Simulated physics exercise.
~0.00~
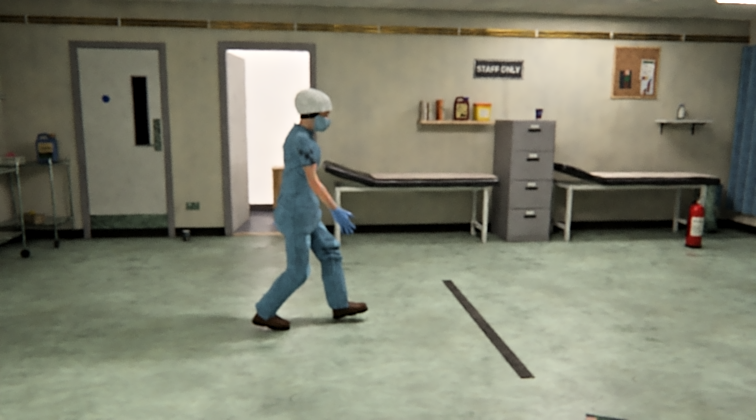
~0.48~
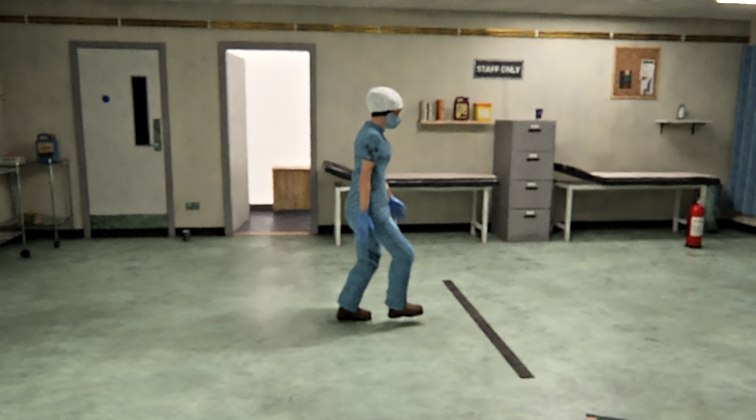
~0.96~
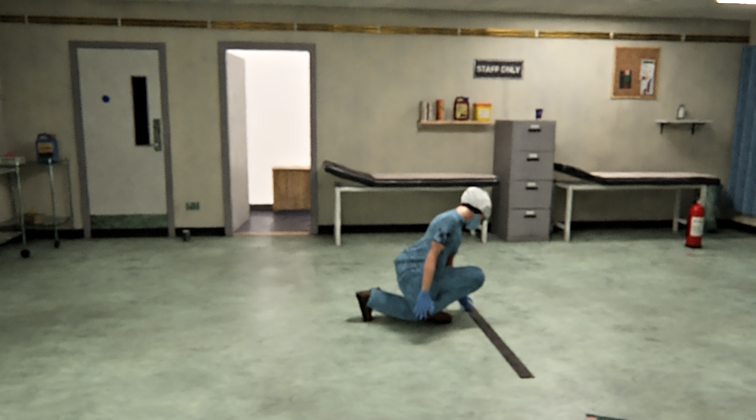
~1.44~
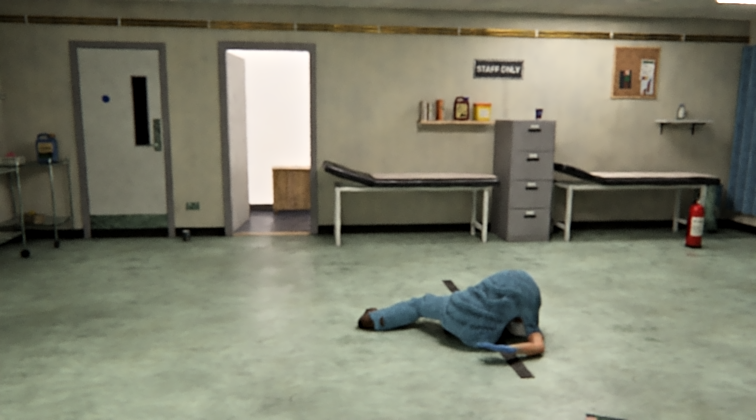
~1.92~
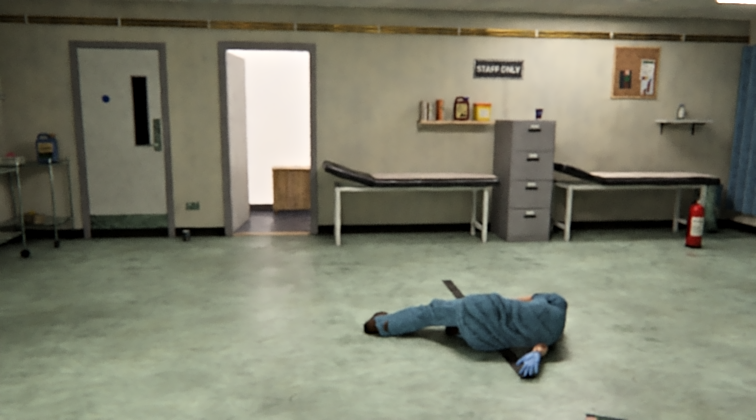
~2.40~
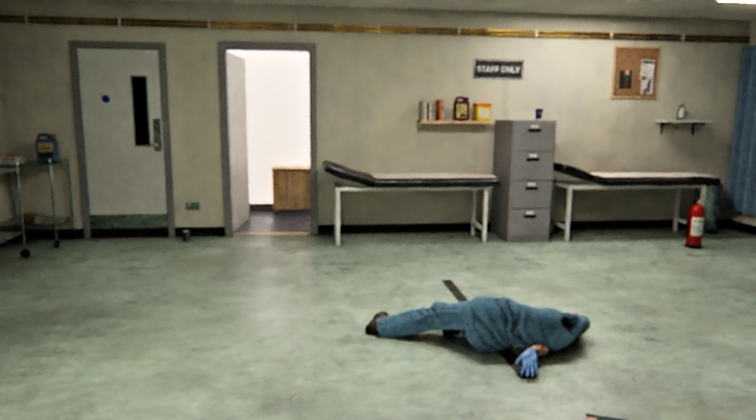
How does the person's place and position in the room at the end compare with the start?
At the start the person was upright and walking to the left of the black strip, in front of the open doorway. By the end they were farther right and nearer the viewer, lying on the floor across the strip.
A person in blue scrubs, a white cap and gloves walked right across a clinic room toward a black strip on the floor, dropped to one knee, pitched forward and ended lying still, with head and chest past the strip.
